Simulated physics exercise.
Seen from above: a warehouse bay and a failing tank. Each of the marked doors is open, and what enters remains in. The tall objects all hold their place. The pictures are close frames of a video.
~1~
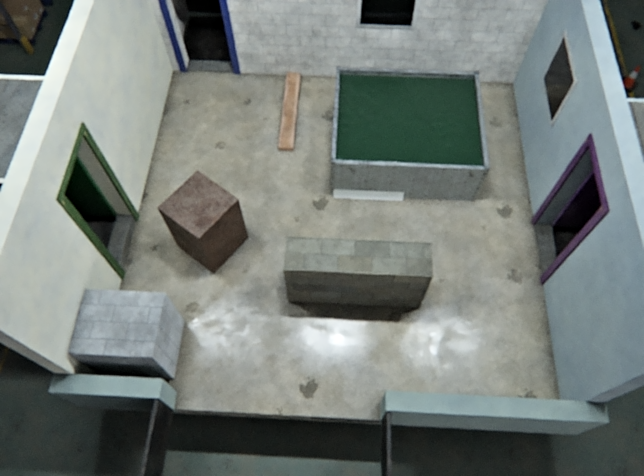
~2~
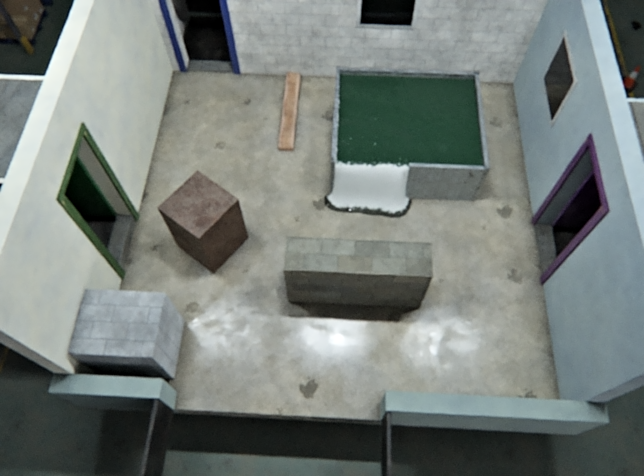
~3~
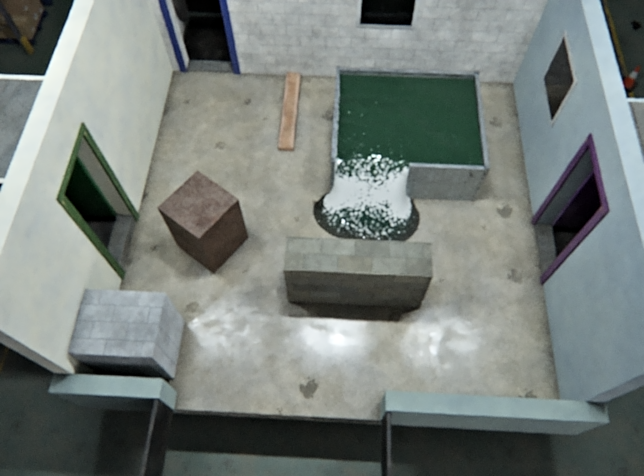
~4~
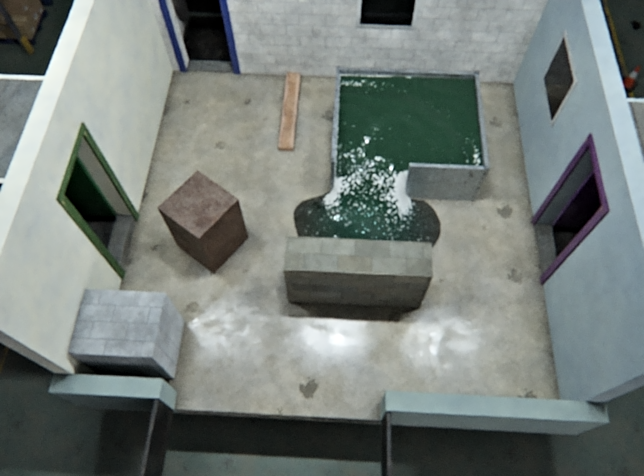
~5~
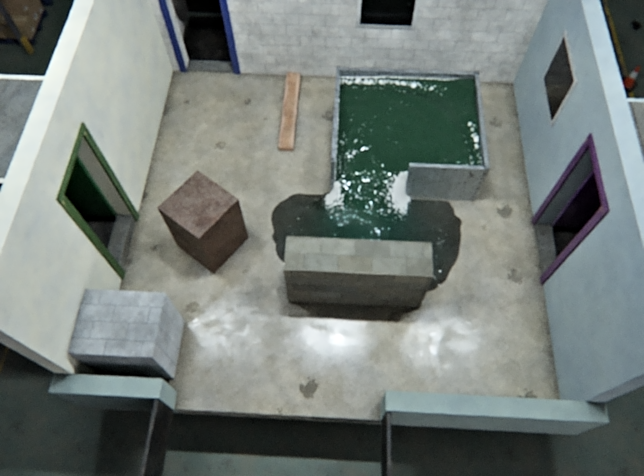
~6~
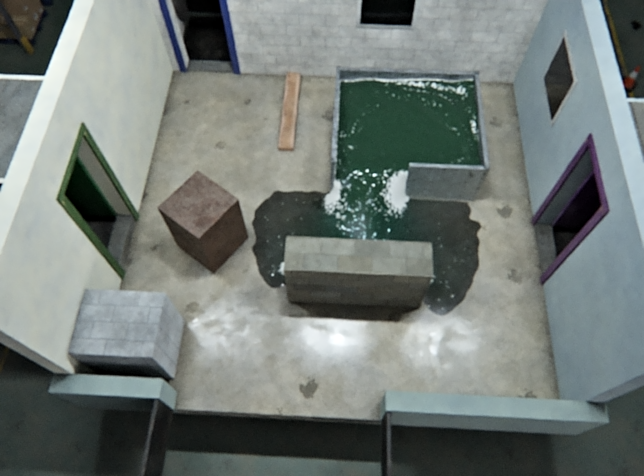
At the start, a walled tank of green liquid stands still at the back of a bay scattered with blocks. Liquid pours through a gap in its front wall, foaming white, then spreads dark across the floor to the long grey block and flows around both its ends.
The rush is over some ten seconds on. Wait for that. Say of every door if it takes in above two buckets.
The blue door passes two buckets. The green door does not pass two buckets. The purple door passes two buckets.
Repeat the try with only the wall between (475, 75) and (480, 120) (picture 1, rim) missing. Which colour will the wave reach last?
That would be the door marked green.
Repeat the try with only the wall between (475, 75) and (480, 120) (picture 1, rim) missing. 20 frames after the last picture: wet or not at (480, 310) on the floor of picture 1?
It would be drenched.
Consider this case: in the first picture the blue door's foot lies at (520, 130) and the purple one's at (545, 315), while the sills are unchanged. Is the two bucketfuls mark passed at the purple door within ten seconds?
In short: The purple one passes that mark.
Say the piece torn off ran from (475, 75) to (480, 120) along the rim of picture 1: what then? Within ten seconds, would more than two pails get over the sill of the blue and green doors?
So the blue door gets past the limit, and the green door stays beneath it.
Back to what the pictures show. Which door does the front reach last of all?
The blue door.
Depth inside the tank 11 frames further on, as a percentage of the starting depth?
52 percent or so.
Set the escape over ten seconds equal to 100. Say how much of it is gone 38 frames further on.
Near 70 in a hundred.
A moment on, water covers 25 % of the floor; the blue door not reached, the green door not reached, the purple door not reached.
Next, water covers 45 % of the floor; the blue door not reached, the green door wet at the sill, nothing in, the purple door over two buckets in.
Then, water covers 80 % of the floor; the blue door under two buckets in, the green door wet at the sill, nothing in, the purple door far over two buckets in.
Later, water covers 95 % of the floor; the blue door far over two buckets in, the green door wet at the sill, nothing in, the purple door far over two buckets in.
In the end, water covers 95 % of the floor; the blue door far over two buckets in, the green door wet at the sill, nothing in, the purple door far over two buckets in.
